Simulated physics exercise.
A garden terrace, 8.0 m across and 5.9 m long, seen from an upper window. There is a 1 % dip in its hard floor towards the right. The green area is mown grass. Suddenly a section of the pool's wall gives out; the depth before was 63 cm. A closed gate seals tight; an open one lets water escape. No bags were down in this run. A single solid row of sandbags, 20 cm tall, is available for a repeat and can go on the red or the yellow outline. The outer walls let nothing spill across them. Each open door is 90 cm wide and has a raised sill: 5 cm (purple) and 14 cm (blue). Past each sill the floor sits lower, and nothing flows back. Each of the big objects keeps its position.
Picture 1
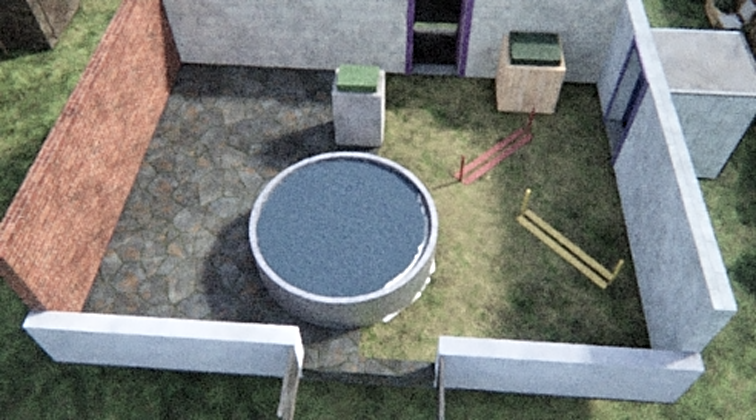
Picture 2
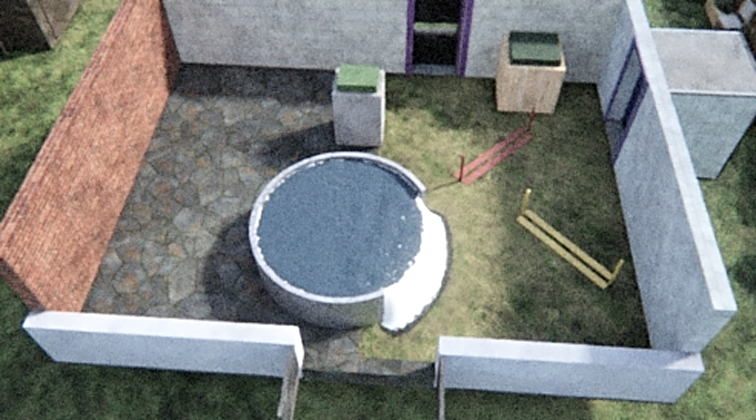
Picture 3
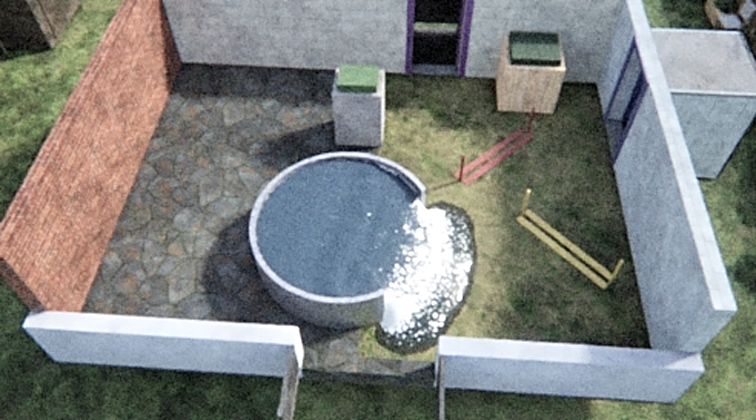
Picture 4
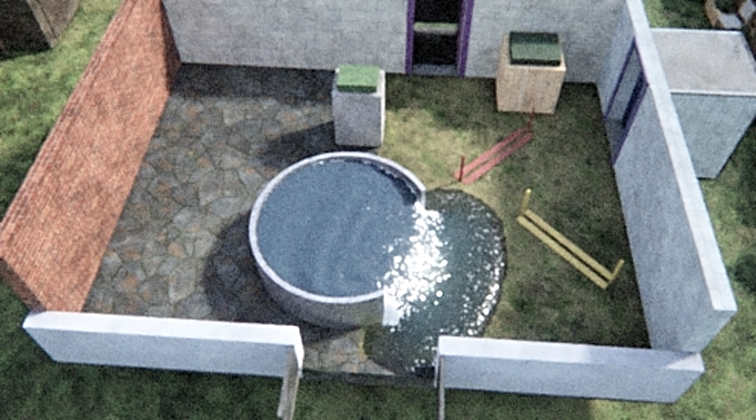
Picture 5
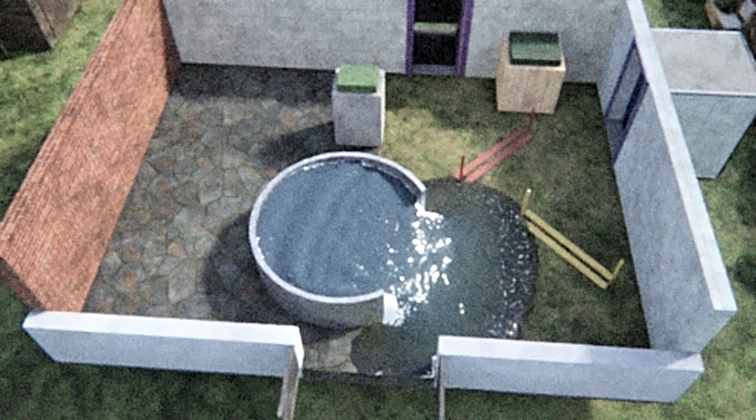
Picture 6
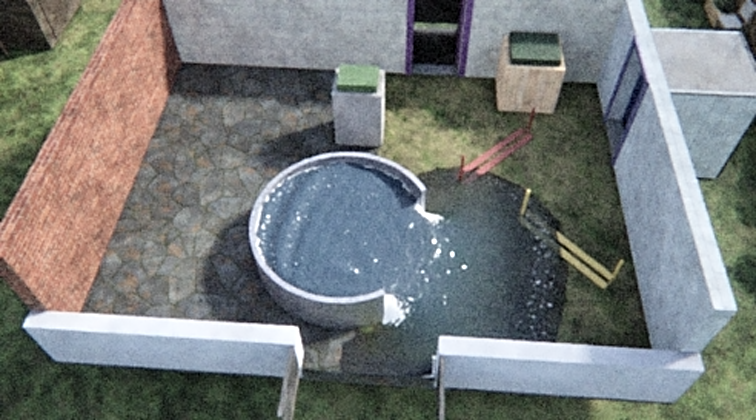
In a walled garden seen from above, the right side of a round pool broke open, and water gushed out, spreading across the grass in a widening dark sheet that reached the yellow bars.
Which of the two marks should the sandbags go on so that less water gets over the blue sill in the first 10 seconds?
They should go on the yellow mark.
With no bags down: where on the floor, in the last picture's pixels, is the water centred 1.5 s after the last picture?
Roughly (457, 270) in the last view.
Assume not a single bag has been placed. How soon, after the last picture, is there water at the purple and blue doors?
Purple: 4.5 s; blue: 2.0 s.
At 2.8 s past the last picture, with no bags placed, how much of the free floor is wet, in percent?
Roughly 40 per cent of the floor is wet.
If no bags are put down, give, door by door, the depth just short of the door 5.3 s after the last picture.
Purple 8 cm, blue 20 cm.
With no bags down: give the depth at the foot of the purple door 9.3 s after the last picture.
I'd put it at around 9.5 centimetres deep.
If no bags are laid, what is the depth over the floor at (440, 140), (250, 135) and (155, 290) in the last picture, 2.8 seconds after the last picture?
First spot 0 cm, second 0 cm, third 0 cm.
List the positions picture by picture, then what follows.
In the first picture, still water, 63 cm deep, in the pool at (344, 224).
In the second picture, water pours out at (427, 264) and has run 1.1 m, to (389, 330); typically 7 cm deep outside, 63 cm at the pool's back.
In the third picture, water pours out at (427, 266) and has run 1.3 m, to (450, 208); typically 10 cm deep outside, 63 cm at the pool's back.
In the fourth picture, the front is at (461, 195), 1.6 m from the gap at (426, 267); 3.4 m2 of floor is under water; 63 cm left at the back of the pool.
In the fifth picture, water pours out at (426, 267) and has run 1.9 m, to (465, 181); typically 7 cm deep outside, 63 cm at the pool's back.
In the sixth picture, water pours out at (426, 267) and has run 2.2 m, to (540, 208); typically 6 cm deep outside, 59 cm at the pool's back.
Then, 0.7 s after the last picture water covers 30 % of the floor and is deepest (28 cm) near (438, 271) in the run without bags; in at the blue door, 0 L with no bags, 0 L with the row on red, 0 L on yellow.
Then, 1.5 s after the last picture water covers 30 % of the floor and is deepest (48 cm) near (653, 376) in the run without bags; in at the blue door, 0 L with no bags, 0 L with the row on red, 0 L on yellow.
Then, 2.8 s after the last picture water covers 40 % of the floor and is deepest (30 cm) near (653, 376) in the run without bags; in at the blue door, 0 L with no bags, 0 L with the row on red, 0 L on yellow.
Then, 5.3 s after the last picture water covers 55 % of the floor and is deepest (26 cm) near (595, 94) in the run without bags; in at the blue door, 6 L with no bags, 22 L with the row on red, 0 L on yellow.
Then, 9.3 s after the last picture water covers 80 % of the floor and is deepest (14 cm) near (653, 376) in the run without bags; in at the blue door, 47 L with no bags, 96 L with the row on red, 7 L on yellow.
